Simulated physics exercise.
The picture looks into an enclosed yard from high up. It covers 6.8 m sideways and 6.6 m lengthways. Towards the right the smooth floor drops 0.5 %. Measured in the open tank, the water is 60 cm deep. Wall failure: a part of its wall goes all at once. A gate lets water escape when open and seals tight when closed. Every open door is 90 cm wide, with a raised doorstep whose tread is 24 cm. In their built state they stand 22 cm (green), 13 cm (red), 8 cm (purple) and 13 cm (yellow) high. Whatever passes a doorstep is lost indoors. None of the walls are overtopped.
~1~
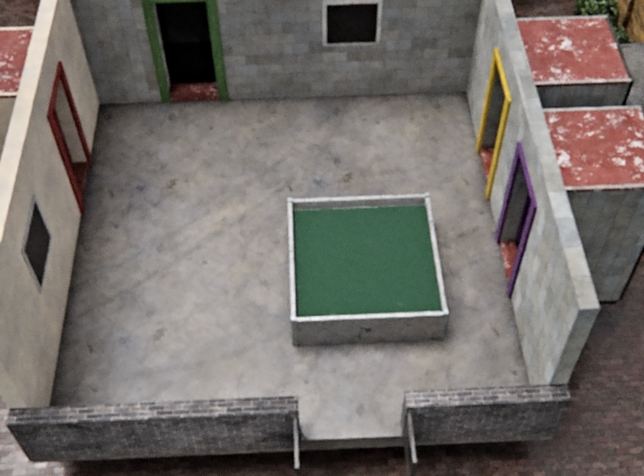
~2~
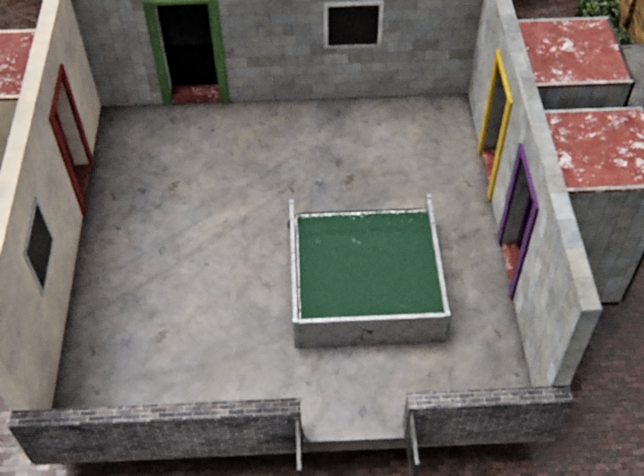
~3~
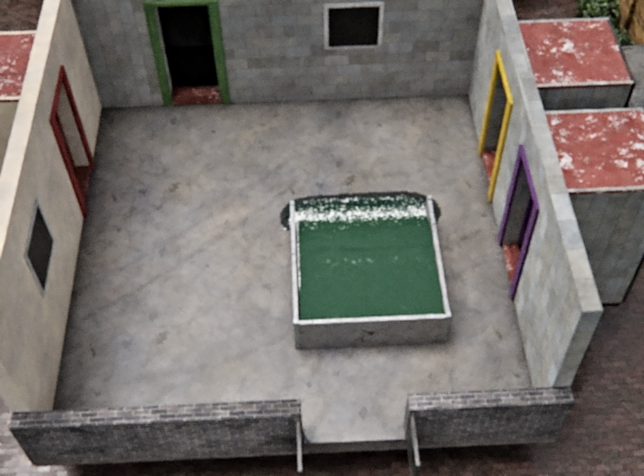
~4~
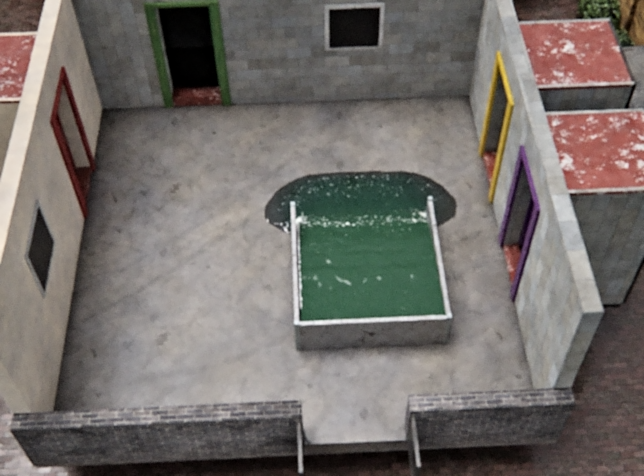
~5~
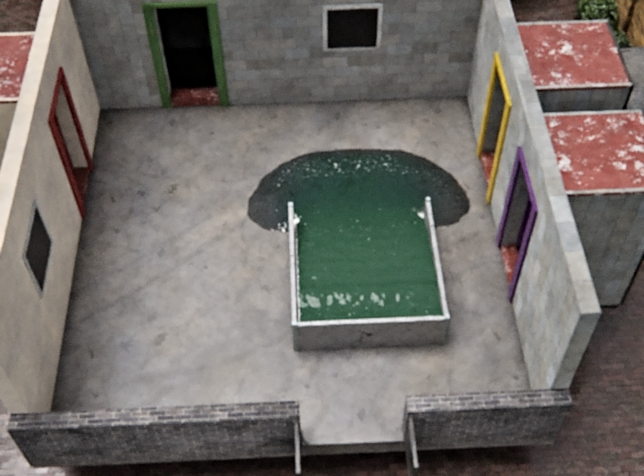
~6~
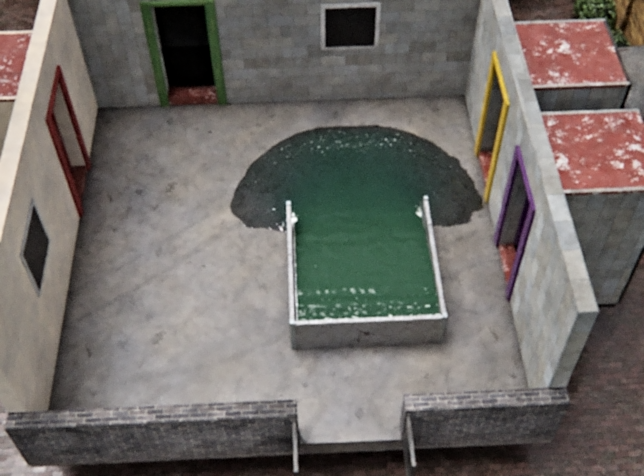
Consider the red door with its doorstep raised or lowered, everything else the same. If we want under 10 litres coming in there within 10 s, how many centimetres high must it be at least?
About 9.5 centimetres.
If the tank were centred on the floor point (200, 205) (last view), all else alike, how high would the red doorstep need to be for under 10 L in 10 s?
It should be around 8.5 cm high.
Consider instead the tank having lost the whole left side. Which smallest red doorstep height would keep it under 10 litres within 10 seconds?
A height of around 14.5 cm.
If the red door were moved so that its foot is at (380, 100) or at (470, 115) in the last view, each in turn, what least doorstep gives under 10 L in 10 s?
Roughly 29 cm for the first and 32 cm for the second.
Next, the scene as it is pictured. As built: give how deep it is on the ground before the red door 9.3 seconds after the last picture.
It works out to about 6.0 centimetres deep.
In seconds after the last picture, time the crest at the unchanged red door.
Crest at t of about 3.5 s.
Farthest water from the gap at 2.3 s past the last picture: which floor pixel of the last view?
Look about (98, 111) in the last picture.
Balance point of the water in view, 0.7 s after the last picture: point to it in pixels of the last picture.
(359, 228), roughly.
Then, 0.7 s after the last picture water covers 30 % of the floor, deepest (34 cm) near (343, 103); it has not reached the red door.
Then, 2.3 s after the last picture water covers 40 % of the floor, deepest (34 cm) near (391, 101); it has not reached the red door.
Then, 9.3 s after the last picture water covers 95 % of the floor, deepest (12 cm) near (343, 390); 6 cm at the red door, 0 litres in over its 13 cm doorstep.
At the red door as built, the water peaked near 13 cm, 3.7 s after the last picture.
With a doorstep of 8 cm, 20 litres would have come in within the 10 s; with 11 cm, 3 litres. So under 10 litres takes about 9.5 cm.
